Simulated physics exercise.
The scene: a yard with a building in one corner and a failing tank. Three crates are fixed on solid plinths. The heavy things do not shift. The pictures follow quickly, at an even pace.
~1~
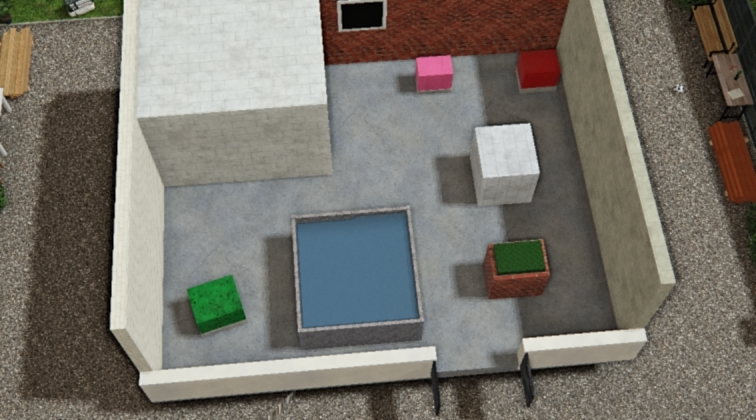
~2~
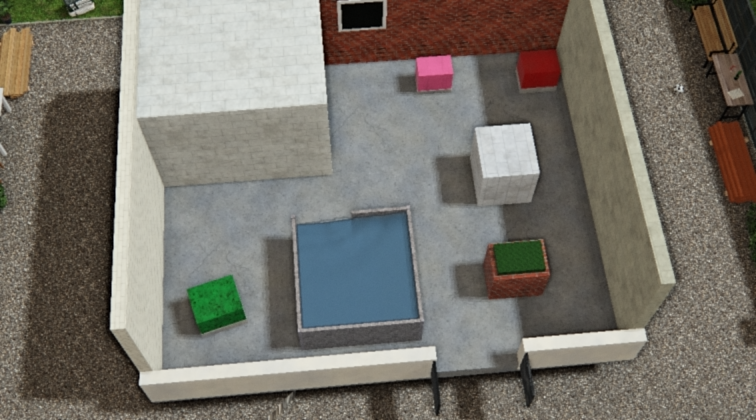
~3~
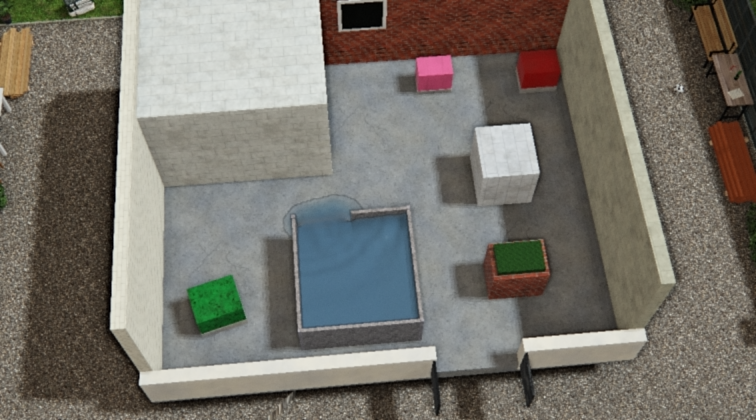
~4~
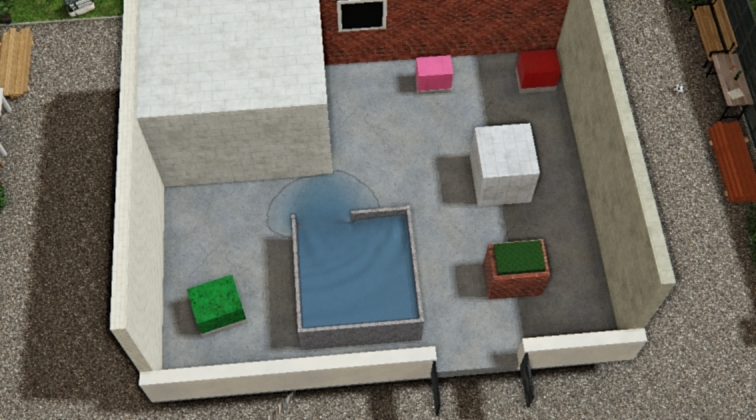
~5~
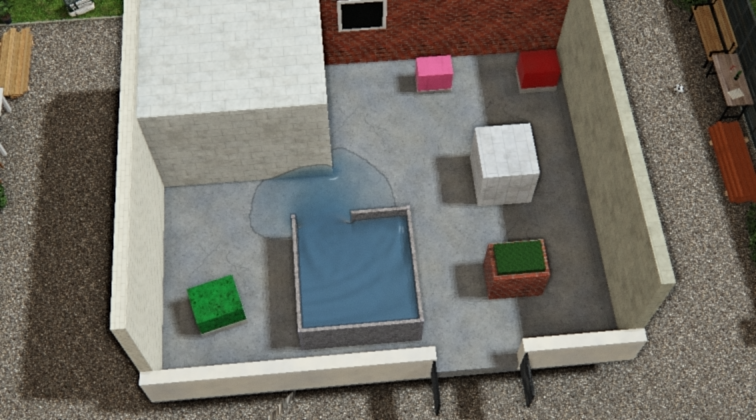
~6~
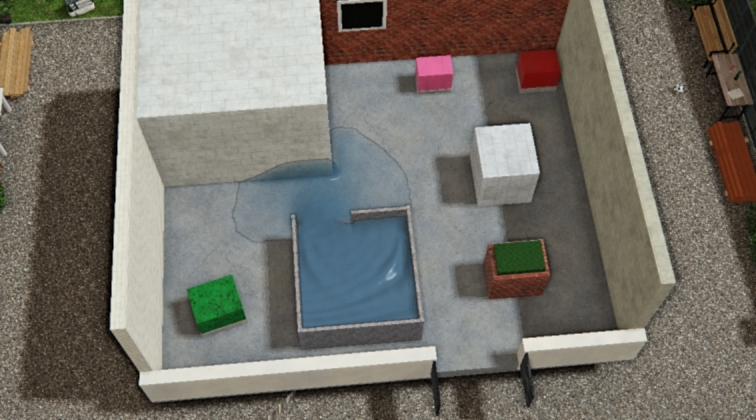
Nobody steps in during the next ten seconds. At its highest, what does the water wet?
One by one: The pink crate is soaked; the green crate is soaked; the red crate is soaked.
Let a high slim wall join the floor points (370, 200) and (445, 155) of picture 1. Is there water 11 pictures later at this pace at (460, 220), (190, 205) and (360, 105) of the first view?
In turn: Clear, wet, awash.
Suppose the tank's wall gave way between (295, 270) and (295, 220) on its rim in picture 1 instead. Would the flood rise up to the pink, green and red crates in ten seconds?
The pink crate is spared; the green crate is wetted; the red crate escapes it.
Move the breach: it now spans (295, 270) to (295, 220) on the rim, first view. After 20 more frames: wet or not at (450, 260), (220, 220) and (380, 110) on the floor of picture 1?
One after the other: Free of water, under water, dry.
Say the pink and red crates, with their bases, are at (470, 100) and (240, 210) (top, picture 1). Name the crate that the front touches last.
That is the green-painted one.
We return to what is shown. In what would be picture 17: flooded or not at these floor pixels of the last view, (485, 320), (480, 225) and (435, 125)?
As listed: Clear, no water, flooded.
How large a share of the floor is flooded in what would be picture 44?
Near 90 in a hundred.
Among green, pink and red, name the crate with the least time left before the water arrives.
That is the one in pink.
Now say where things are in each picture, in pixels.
The water tank at (356, 269) is whole and still, in the first frame.
Water pours out on the water tank's far side and has run to a hidden place, in the second frame.
Water pours out on the water tank's far side and has run to (345, 200), in the third frame.
Water pours out on the water tank's far side and has run to (340, 174), in the fourth frame.
Water pours out on the water tank's far side and has run to (341, 152), in the fifth frame.
Water pours out on the water tank's far side and has run to (354, 132), in the sixth frame.
A moment on, water covers 25 % of the floor; the pink crate water round its plinth, the green crate not reached, the red crate not reached.
Next, water covers 40 % of the floor; the pink crate water round its plinth, the green crate water round its plinth, the red crate water round its plinth.
Then, water covers 60 % of the floor; the pink crate water round its plinth, the green crate water round its plinth, the red crate water round its plinth.
Later, water covers 90 % of the floor; the pink crate water round its plinth, the green crate water round its plinth, the red crate water round its plinth.
In the end, water covers 100 % of the floor; the pink crate was topped, the green crate was topped, the red crate was topped.
